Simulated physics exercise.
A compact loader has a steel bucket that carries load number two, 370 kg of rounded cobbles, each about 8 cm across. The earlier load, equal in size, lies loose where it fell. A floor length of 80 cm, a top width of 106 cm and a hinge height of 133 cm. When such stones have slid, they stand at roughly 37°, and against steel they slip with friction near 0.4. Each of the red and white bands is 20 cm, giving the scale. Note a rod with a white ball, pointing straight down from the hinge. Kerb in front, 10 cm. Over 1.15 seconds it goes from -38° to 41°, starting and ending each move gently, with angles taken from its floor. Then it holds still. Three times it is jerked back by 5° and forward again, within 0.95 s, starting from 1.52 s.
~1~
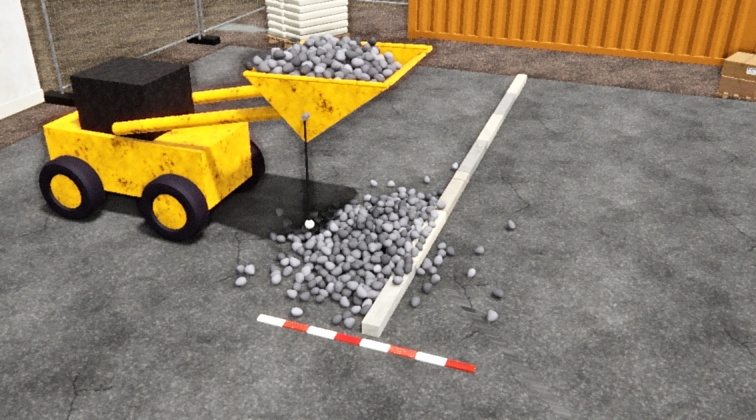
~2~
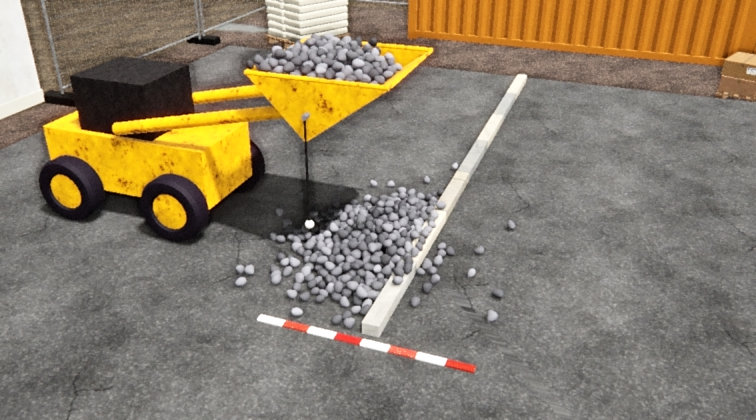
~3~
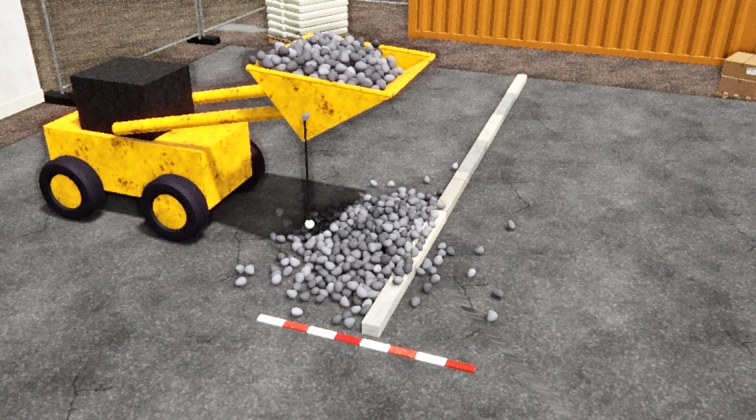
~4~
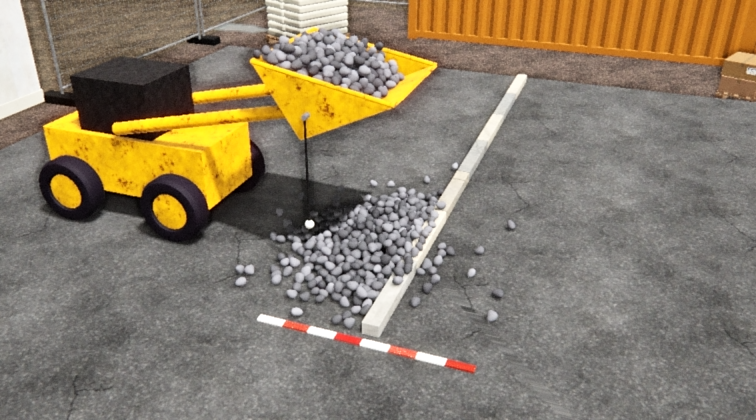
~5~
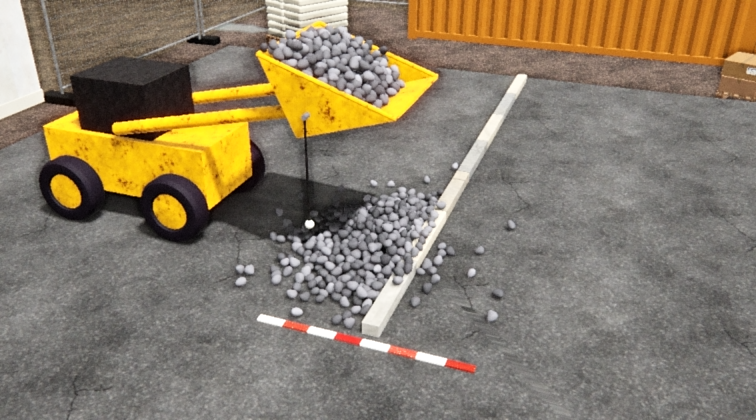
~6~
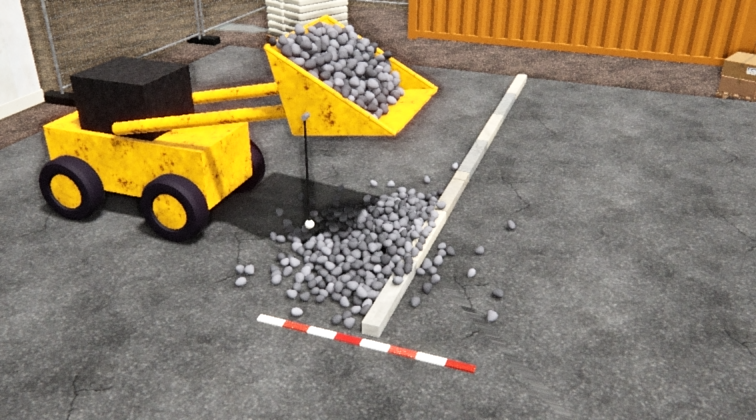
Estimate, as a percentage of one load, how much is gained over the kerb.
Some 86 per cent is added.
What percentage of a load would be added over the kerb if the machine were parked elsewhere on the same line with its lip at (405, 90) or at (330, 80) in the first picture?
The first would add some 95 per cent and the second some 40 per cent.
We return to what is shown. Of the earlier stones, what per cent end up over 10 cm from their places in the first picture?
Around 5 in a hundred.
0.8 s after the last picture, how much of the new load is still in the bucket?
40 %.
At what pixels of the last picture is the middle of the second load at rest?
(469, 255).
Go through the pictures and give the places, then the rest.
In the first frame, lip at (388, 86), floor tilted -38°, highest stones at (324, 45). The earlier load is highest near (373, 223), 24 cm above ground level, 98 % on this side of the kerb, 3 % over the kerb.
In the second frame, lip at (389, 89), floor tilted -36°, highest stones at (324, 43).
In the third frame, the bucket is at -32°, its lip at (391, 95); the top of the load is at (324, 41).
In the fourth frame, the bucket is at -26°, its lip at (394, 106); the top of the load is at (321, 37).
In the fifth frame, the bucket is at -17°, its lip at (396, 119); the top of the load is at (317, 34).
In the sixth frame, the bucket is at -8°, its lip at (395, 134); the top of the load is at (323, 31).
Then, 0.4 s after the last picture the floor is at 28°; in per cent of one load, 99 in the bucket, 99 on this side of the kerb, 3 over the kerb; the foremost stones are at (471, 270).
Then, 0.8 s after the last picture the floor is at 41°; in per cent of one load, 39 in the bucket, 142 on this side of the kerb, 20 over the kerb; the foremost stones are at (478, 268).
Then, 2.4 s after the last picture the floor is at 41°; in per cent of one load, 0 in the bucket, 112 on this side of the kerb, 89 over the kerb; the foremost stones are at (706, 326).
Then, 4.9 s after the last picture the floor is at 41°; in per cent of one load, 0 in the bucket, 112 on this side of the kerb, 89 over the kerb; the foremost stones are at (706, 326). Net gain over the kerb, 86.
